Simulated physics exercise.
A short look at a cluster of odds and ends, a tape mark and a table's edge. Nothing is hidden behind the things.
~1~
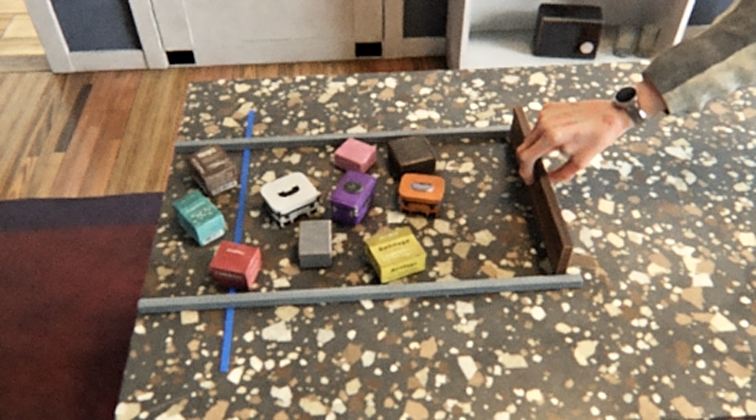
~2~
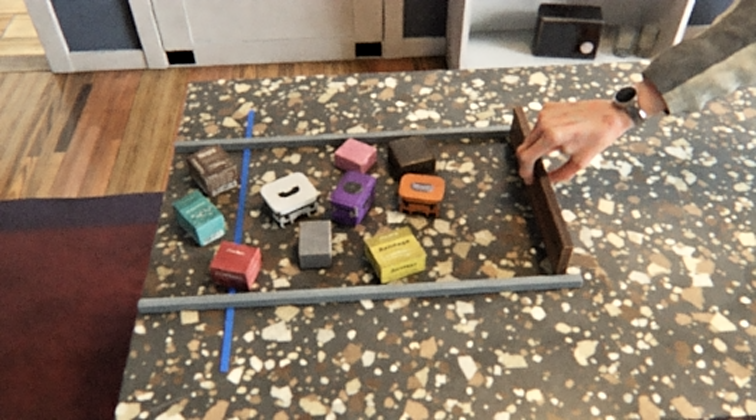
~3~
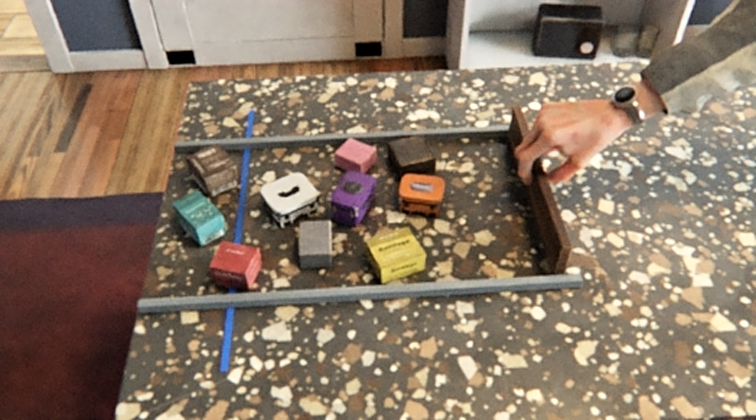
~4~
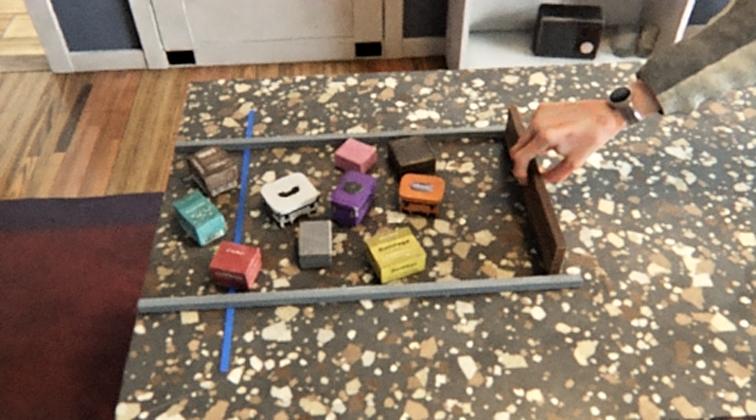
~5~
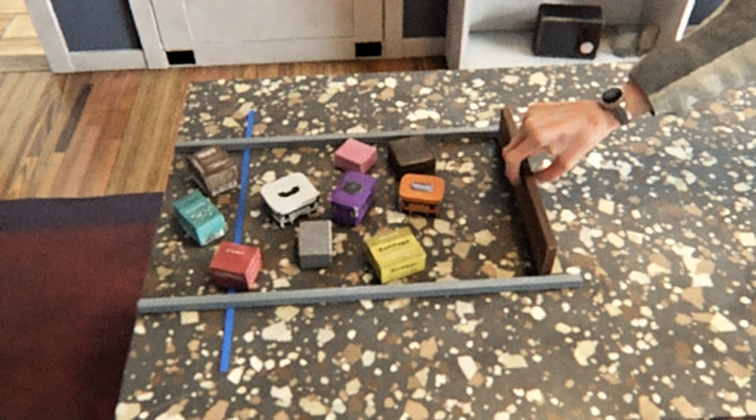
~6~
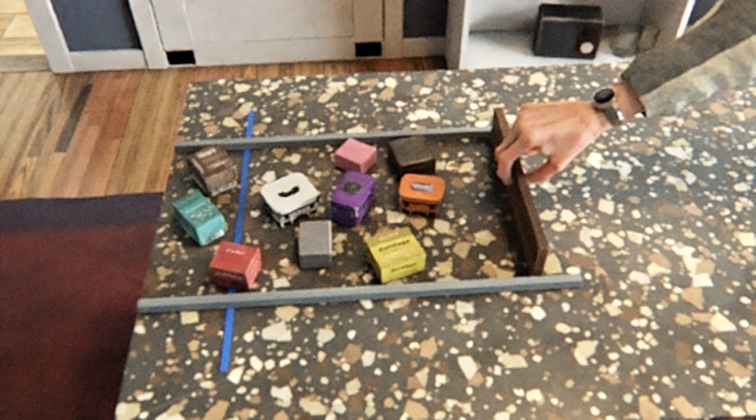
On a speckled tabletop between two grey rails, small colourful boxes and cases sit scattered around a blue strip at the left, while a hand grips a dark brown board at the right. The hand holds almost still at first, then slides the board a short way left, and the boxes stay in place.
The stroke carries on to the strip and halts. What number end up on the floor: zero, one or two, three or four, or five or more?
The number that fall off is three or four.
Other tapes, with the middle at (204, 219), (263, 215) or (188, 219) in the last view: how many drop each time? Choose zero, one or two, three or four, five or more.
Taking them in turn, more than four; not one; more than four.
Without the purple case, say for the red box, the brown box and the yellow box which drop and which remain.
The red box drops off, the brown box goes over, the yellow box is kept.
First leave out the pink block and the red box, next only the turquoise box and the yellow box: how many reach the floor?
Fallen: 2, and 2 in the other try.
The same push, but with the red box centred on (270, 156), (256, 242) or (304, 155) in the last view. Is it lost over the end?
Place by place, it falls; comes down; drops off.
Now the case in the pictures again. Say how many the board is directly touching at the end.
The number is 3.
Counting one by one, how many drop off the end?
Exactly 4.
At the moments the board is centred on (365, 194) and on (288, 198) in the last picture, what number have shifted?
At the one place 7, at the other 10.
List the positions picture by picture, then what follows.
The first picture shows turquoise box (199, 218); brown box (213, 170); red box (236, 266); board (538, 185); tape (240, 216).
The second picture shows brown box (213, 170); orange case (421, 196).
The third picture shows red box (236, 266); grey block (316, 244).
The fourth picture shows turquoise box (199, 218); yellow box (395, 255).
The fifth picture shows brown box (213, 170); purple case (353, 198).
The sixth picture shows turquoise box (199, 218); brown box (213, 170); red box (236, 266); board (516, 186); tape (240, 216).
Soon after, none off yet; turquoise box at rest near (199, 218); brown box at rest near (213, 170); red box at rest near (236, 266).
By the end, the number that fall off is three or four; fallen, white case, red box, brown box and turquoise box.
